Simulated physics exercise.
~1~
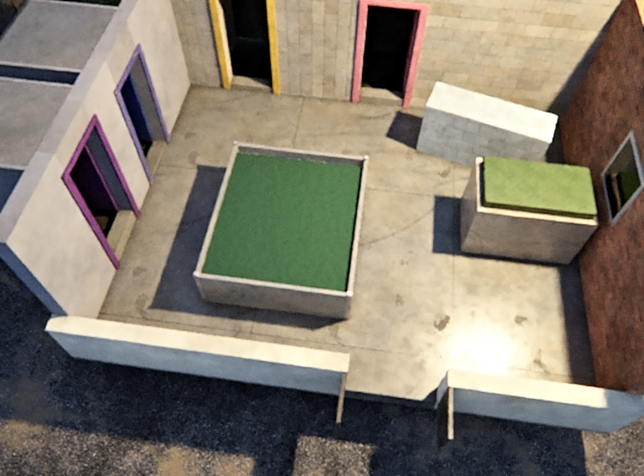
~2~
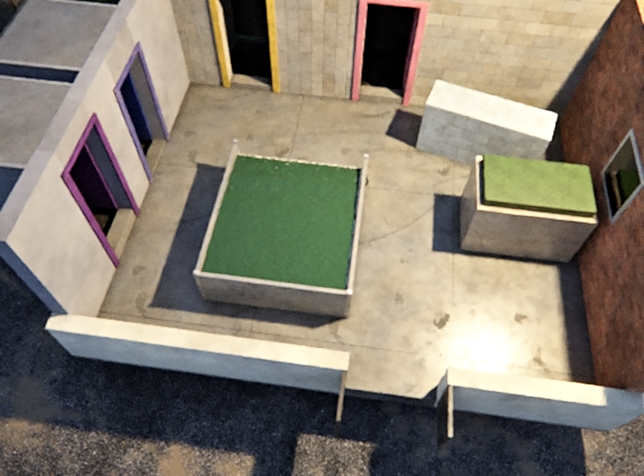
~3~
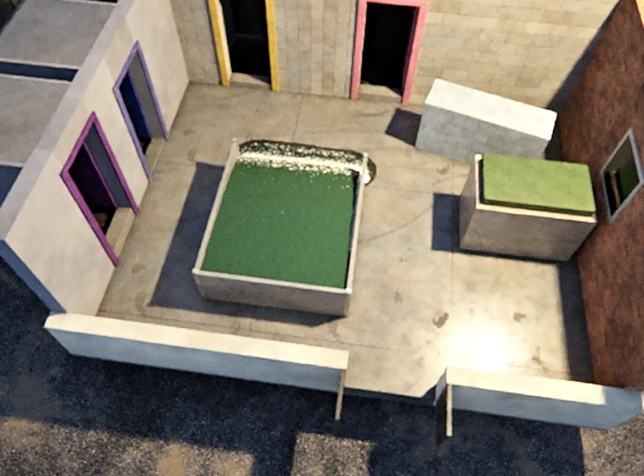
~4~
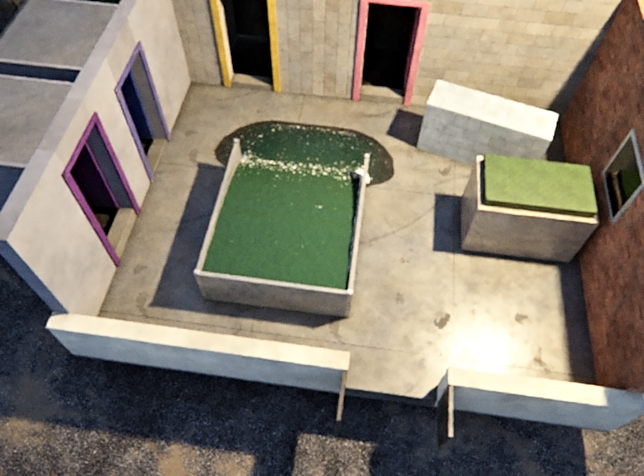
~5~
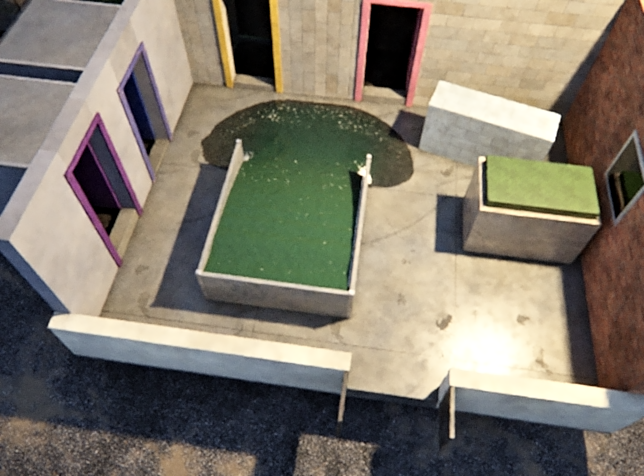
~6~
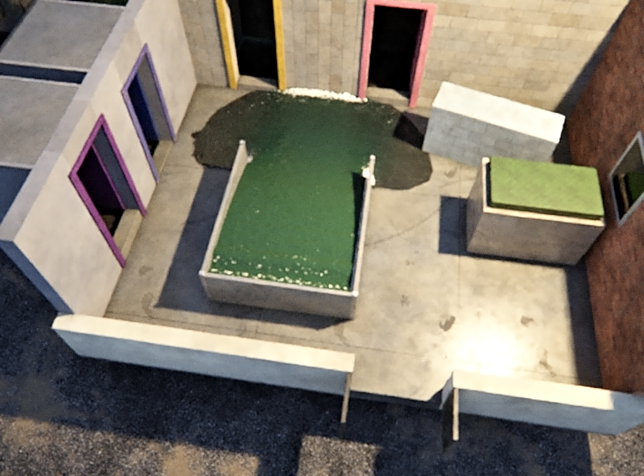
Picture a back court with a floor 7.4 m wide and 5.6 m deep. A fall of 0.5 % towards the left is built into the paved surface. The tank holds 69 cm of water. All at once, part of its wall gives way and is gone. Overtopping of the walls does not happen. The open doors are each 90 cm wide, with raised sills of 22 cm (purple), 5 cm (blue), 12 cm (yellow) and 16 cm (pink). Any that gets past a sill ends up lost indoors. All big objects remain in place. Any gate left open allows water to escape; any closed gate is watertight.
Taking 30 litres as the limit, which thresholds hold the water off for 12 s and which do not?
At the purple door the limit will hold. At the blue door the limit will be broken. At the yellow door the limit will be broken. At the pink door the limit will be broken.
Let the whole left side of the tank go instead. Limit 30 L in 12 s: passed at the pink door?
Relative to that limit, pink ends up on the low side.
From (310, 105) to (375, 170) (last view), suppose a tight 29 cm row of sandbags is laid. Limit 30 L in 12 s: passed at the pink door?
Limit check - pink: Pass, within.
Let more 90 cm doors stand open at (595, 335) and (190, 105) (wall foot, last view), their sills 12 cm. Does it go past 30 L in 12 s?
In that order: Under, over.
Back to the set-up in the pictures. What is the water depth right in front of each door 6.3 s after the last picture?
Depths in cm: Purple 10, blue 10, yellow 12, pink 11.
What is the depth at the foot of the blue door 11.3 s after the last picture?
About 9.0 cm.
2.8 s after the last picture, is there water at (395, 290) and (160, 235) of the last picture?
I'd call them spared and then drenched.
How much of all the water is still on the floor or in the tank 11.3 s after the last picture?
That would be close to 76 per cent.
Then, 0.7 s after the last picture water covers 30 % of the floor and is deepest (46 cm) near (319, 97); purple door not reached, blue door not reached, yellow door 28 cm at the sill, 33 L in, pink door 30 cm at the sill, 21 L in.
Then, 1.5 s after the last picture water covers 35 % of the floor and is deepest (52 cm) near (206, 85); purple door not reached, blue door 1 cm at the sill, 0 L in, yellow door 30 cm at the sill, 115 L in, pink door 32 cm at the sill, 83 L in.
Then, 2.8 s after the last picture water covers 60 % of the floor and is deepest (36 cm) near (197, 84); purple door 6 cm at the sill, 0 L in, blue door 10 cm at the sill, 4 L in, yellow door 24 cm at the sill, 217 L in, pink door 24 cm at the sill, 155 L in.
Then, 6.3 s after the last picture water covers 95 % of the floor and is deepest (18 cm) near (195, 294); purple door 10 cm at the sill, 0 L in, blue door 10 cm at the sill, 57 L in, yellow door 12 cm at the sill, 296 L in, pink door 11 cm at the sill, 177 L in.
Then, 11.3 s after the last picture water covers 100 % of the floor and is deepest (12 cm) near (560, 343); purple door 10 cm at the sill, 0 L in, blue door 9 cm at the sill, 116 L in, yellow door 10 cm at the sill, 297 L in, pink door 6 cm at the sill, 177 L in.
